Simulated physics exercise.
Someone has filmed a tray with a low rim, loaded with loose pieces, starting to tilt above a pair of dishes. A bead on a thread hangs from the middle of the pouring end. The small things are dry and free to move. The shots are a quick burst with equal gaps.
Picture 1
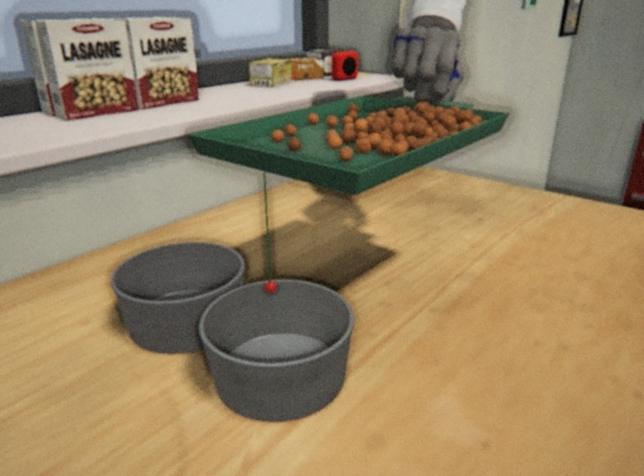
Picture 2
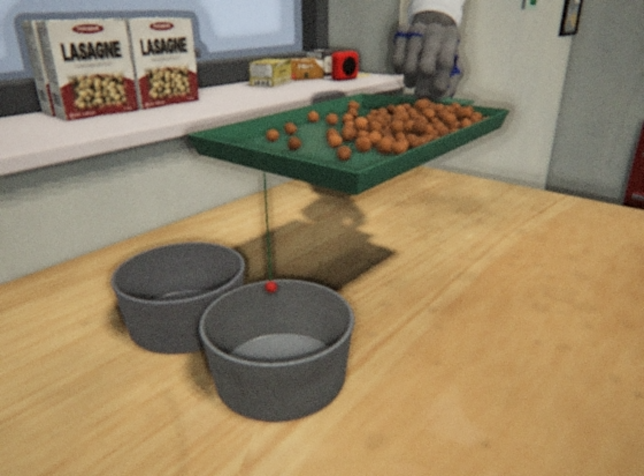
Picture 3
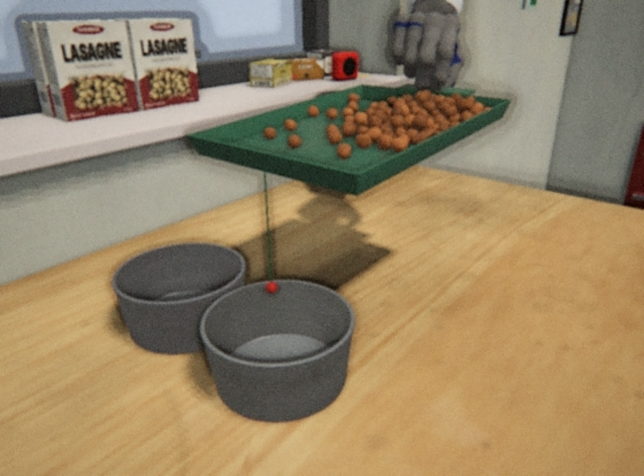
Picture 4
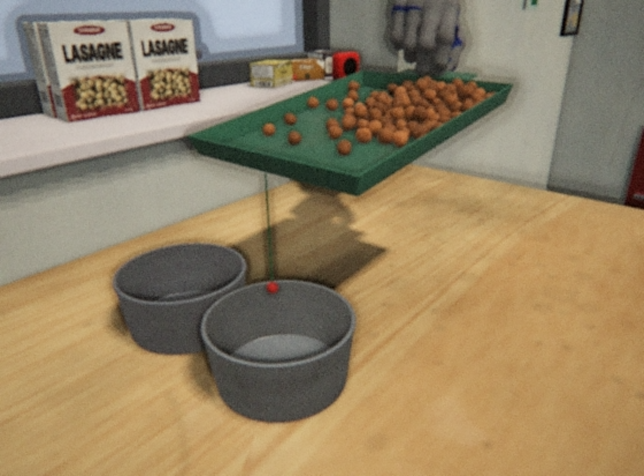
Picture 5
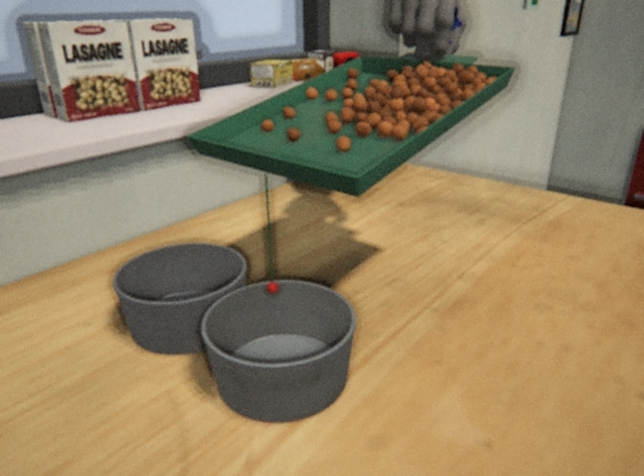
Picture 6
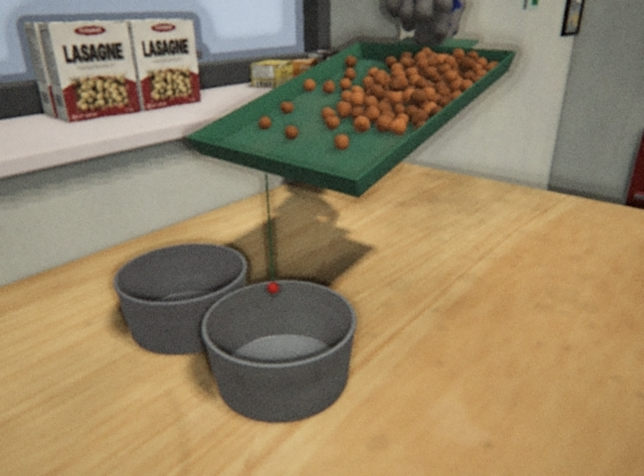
Green tray of hazelnuts slowly tilting above two grey dishes as a gloved hand behind it rises, the nuts staying bunched together.
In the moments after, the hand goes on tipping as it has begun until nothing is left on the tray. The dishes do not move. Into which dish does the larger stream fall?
Fuller: The right dish.
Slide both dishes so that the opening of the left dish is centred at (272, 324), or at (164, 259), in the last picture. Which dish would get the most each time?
The first try: The dish on the left. The second: Right.
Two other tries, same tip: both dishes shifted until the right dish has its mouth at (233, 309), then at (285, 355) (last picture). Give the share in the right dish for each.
Near 50 % and 60 %.
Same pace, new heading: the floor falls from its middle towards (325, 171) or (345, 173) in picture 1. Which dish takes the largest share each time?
One: The right dish. Two: The right dish.
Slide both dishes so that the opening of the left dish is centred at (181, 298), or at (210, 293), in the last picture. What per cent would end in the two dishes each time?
Roughly 90 per cent, and 80 per cent.
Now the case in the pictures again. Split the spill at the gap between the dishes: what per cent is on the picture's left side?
About 70 per cent.
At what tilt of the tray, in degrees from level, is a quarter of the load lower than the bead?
At some 85 degrees.
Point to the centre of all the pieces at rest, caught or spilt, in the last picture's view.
Around (250, 389).
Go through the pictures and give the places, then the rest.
Corners of the pouring end (196, 134) and (357, 169), level; middle of the load (404, 129), hazelnuts; left dish (127, 317); right dish (223, 378); bead on its thread (271, 287), in the first picture.
Corners of the pouring end (196, 134) and (357, 169), level; middle of the load (404, 127), in the second picture.
Corners of the pouring end (196, 134) and (356, 170), tipped barely, level across its low end; middle of the load (404, 120), in the third picture.
Corners of the pouring end (196, 134) and (356, 172), tipped a little, level across its low end; middle of the load (405, 109), in the fourth picture.
Corners of the pouring end (195, 134) and (356, 173), tipped a little, level across its low end; middle of the load (405, 99), in the fifth picture.
Corners of the pouring end (194, 135) and (355, 174), tipped a little, level across its low end; middle of the load (415, 82); left dish (130, 318); right dish (225, 379), in the sixth picture.
Just after the last frame, tray tipped steeply; the larger part on the tray; just a few in the right dish; about a tenth outside both; about a tenth in the air.
A moment on, tray tipped right over; roughly a third on the tray; about a tenth in the right dish; just a few in the left dish; roughly a quarter outside both; roughly a third in the air.
Further on, tray tipped past a quarter turn; roughly a third in the right dish; about a tenth in the left dish; roughly half outside both.
When it is over, tray tipped past a quarter turn; roughly a third in the right dish; about a tenth in the left dish; roughly half outside both.
